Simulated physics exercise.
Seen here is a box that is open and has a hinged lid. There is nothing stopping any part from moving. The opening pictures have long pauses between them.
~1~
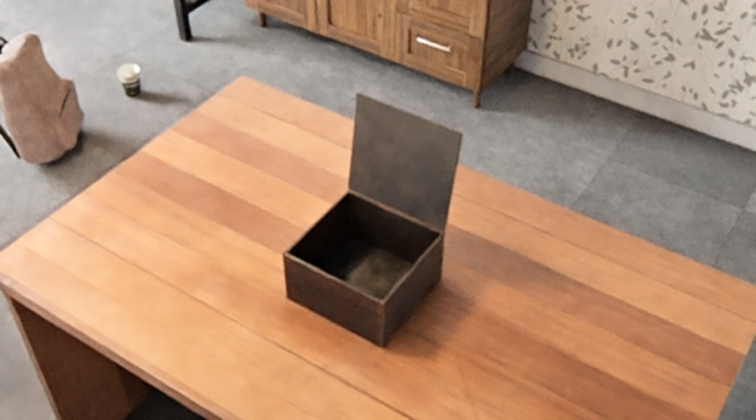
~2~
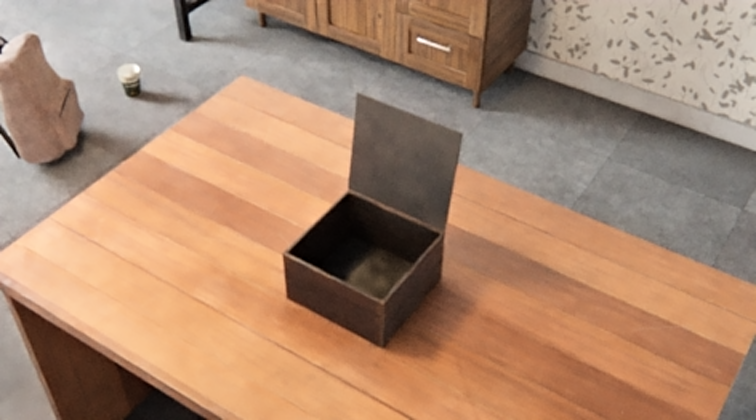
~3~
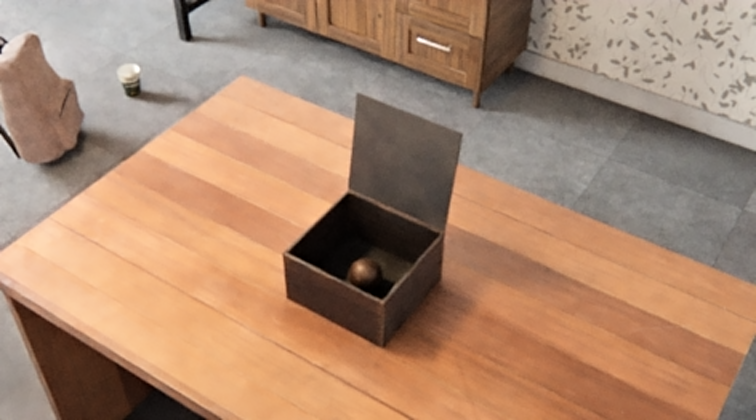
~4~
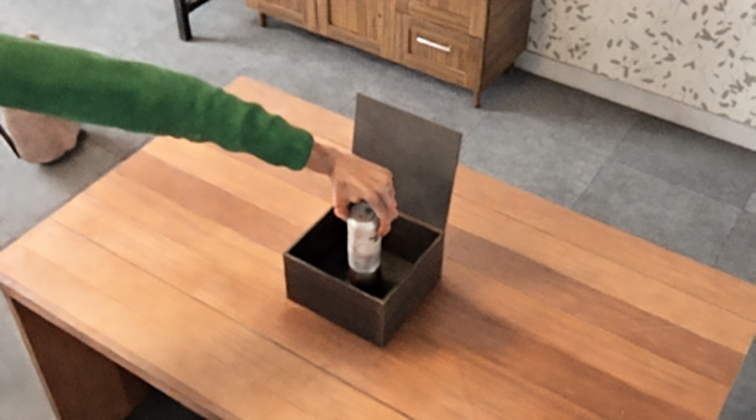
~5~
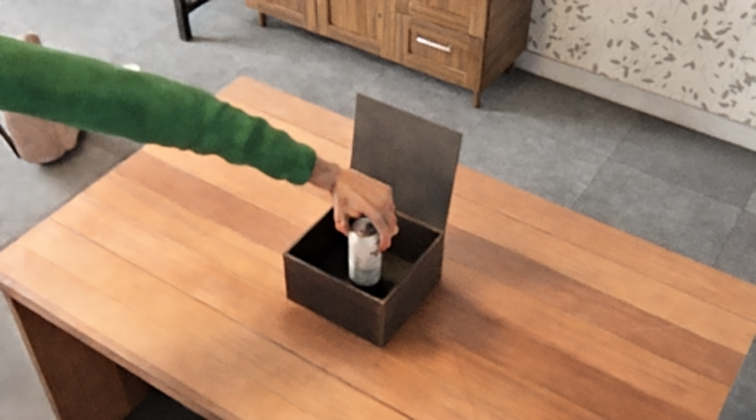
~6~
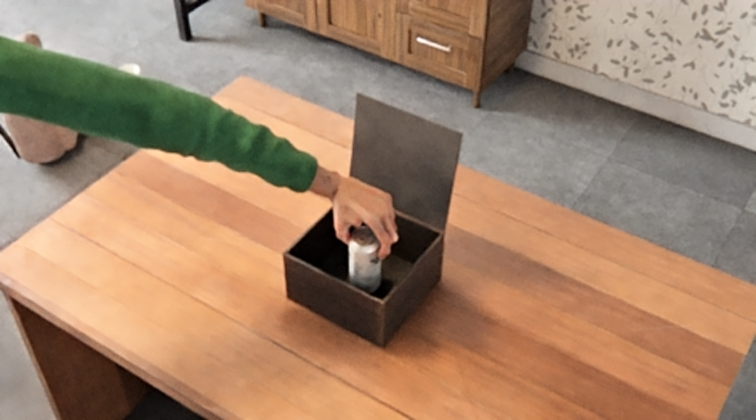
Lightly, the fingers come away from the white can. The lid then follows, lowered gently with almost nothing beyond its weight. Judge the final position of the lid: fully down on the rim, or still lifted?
Final position: Still lifted.
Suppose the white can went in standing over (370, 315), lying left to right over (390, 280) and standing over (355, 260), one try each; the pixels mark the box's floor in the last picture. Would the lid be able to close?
In the first case it will not close; in the second case it sits on the rim; in the third case it will not close.
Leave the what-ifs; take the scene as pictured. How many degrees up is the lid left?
Near 4° up from the rim.
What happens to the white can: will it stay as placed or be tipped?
Once everything settles, it keeps its original angle.
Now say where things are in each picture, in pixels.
In the first picture, the last thing is not in view yet.
In the second picture, the last thing is not in view yet.
In the third picture, the last thing is not in view yet; brown ball (365, 275).
In the fourth picture, on its way; white can (365, 240).
In the fifth picture, on its way; white can (365, 254).
In the sixth picture, put in, still held; white can (365, 261).
Then, 0.70 s on from there, white can shifted about its own width near (365, 296); brown ball shifted about its own width.
Then, 1.70 s on from there, lid 49° above the rim; white can shifted about its own width near (364, 296); brown ball shifted about its own width.
Then, 2.00 s on from there, lid 5° above the rim; white can shifted about its own width near (364, 296); brown ball shifted about its own width.
In the end, lid 5° above the rim; moved from the start, white can and brown ball. At the end, from the last picture's camera, white can near (364, 296).
